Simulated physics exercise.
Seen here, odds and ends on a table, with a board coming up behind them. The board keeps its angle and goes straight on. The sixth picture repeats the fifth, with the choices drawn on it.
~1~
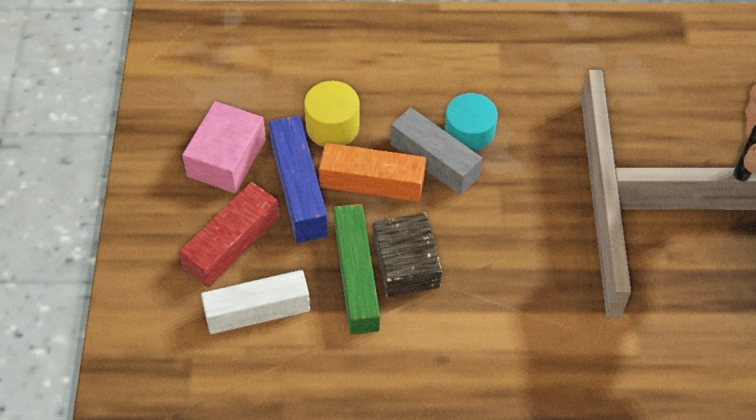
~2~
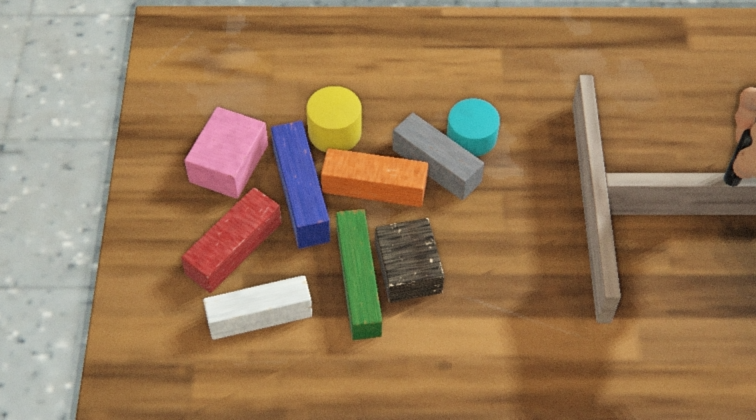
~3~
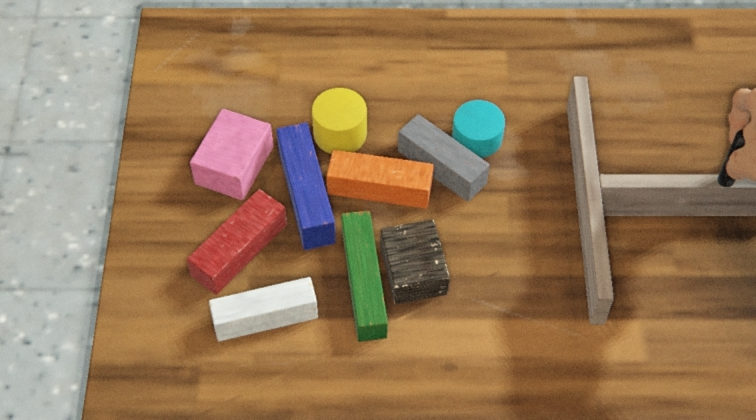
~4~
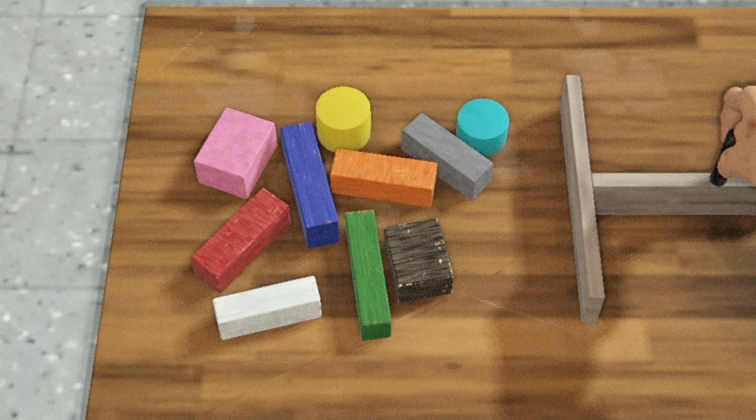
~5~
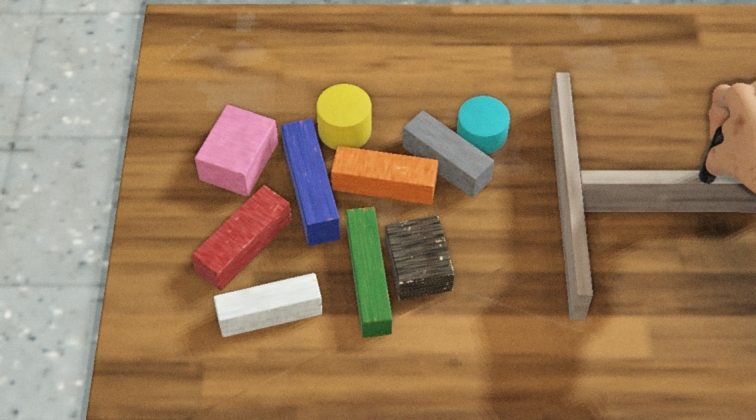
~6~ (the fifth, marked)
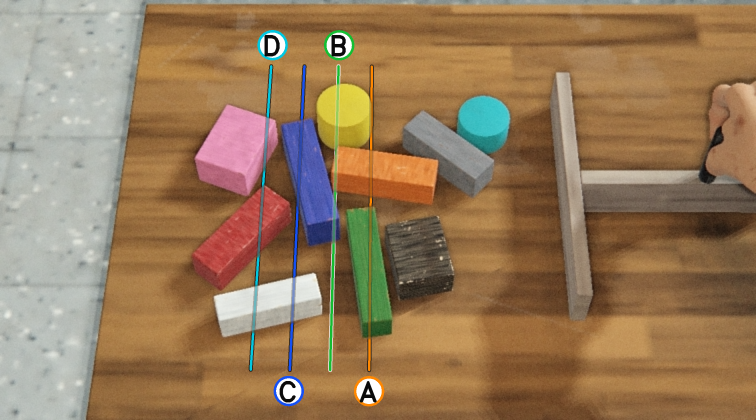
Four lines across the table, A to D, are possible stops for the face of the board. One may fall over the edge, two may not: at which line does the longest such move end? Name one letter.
Stop at D.
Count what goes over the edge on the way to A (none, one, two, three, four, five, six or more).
By then, none.
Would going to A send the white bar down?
By then, no.
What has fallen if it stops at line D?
The pink block.
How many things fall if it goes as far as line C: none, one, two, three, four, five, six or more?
The count is none.
On the marked copy, A at (371, 206); B at (335, 206); C at (298, 206); D at (262, 206).
Following D. Soon after the start, board (462, 176); turquoise tin (424, 117); grey bar (407, 150).
Later, board (348, 176); pink block (196, 149); red bar (203, 239).
In the end, board (265, 176); pink block over the edge; red bar (121, 238); one fallen.
As for the rest, A is within the limit but short; B is within the limit but short; C is within the limit but short.
